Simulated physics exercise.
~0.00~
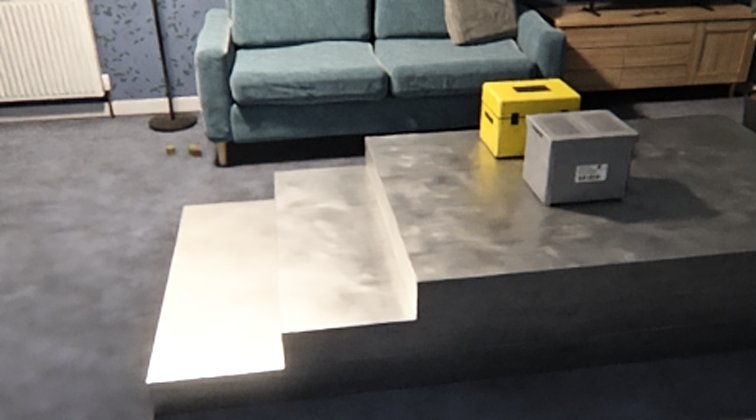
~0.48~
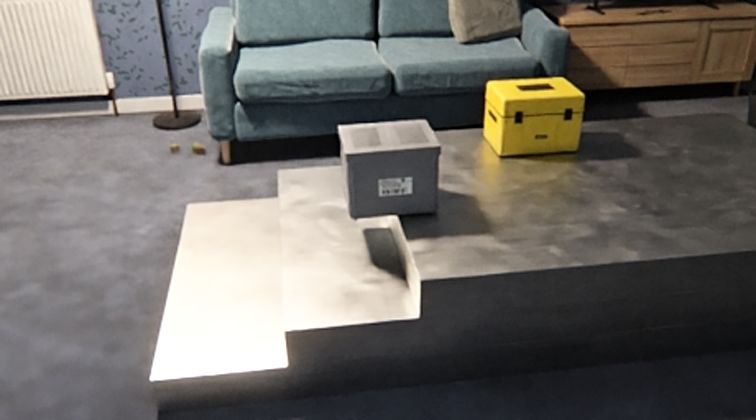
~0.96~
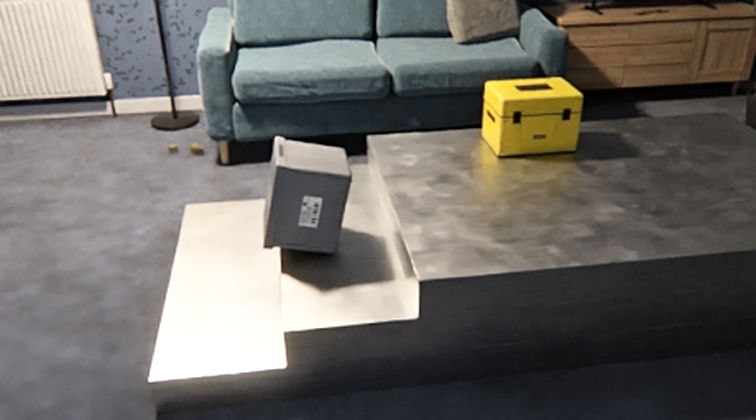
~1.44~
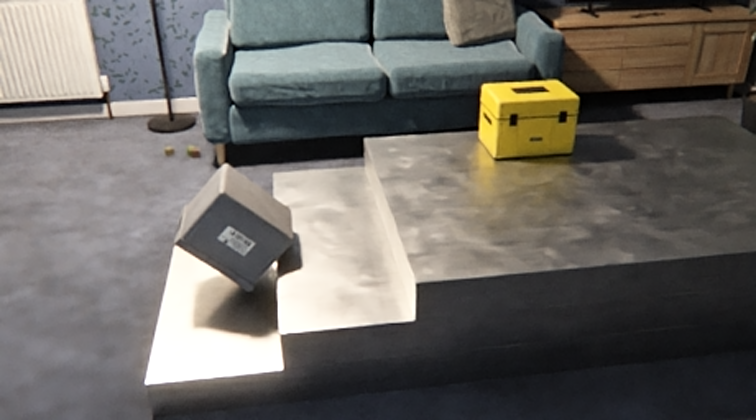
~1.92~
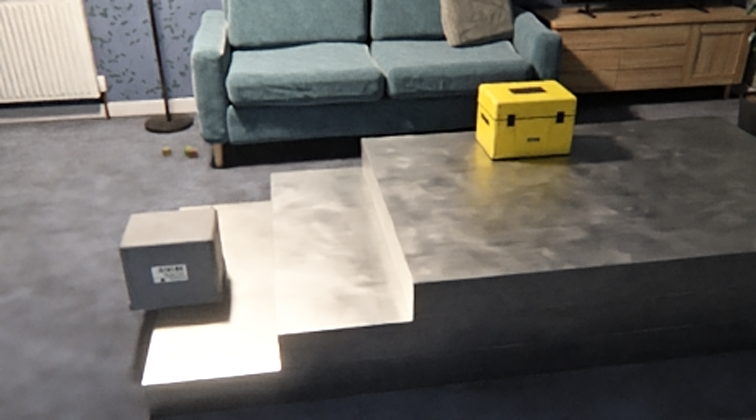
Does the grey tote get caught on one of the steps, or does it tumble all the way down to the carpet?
The grey tote is caught on a step. It ends upside down on the bright lowest one, near the left edge, without dropping to the carpet.
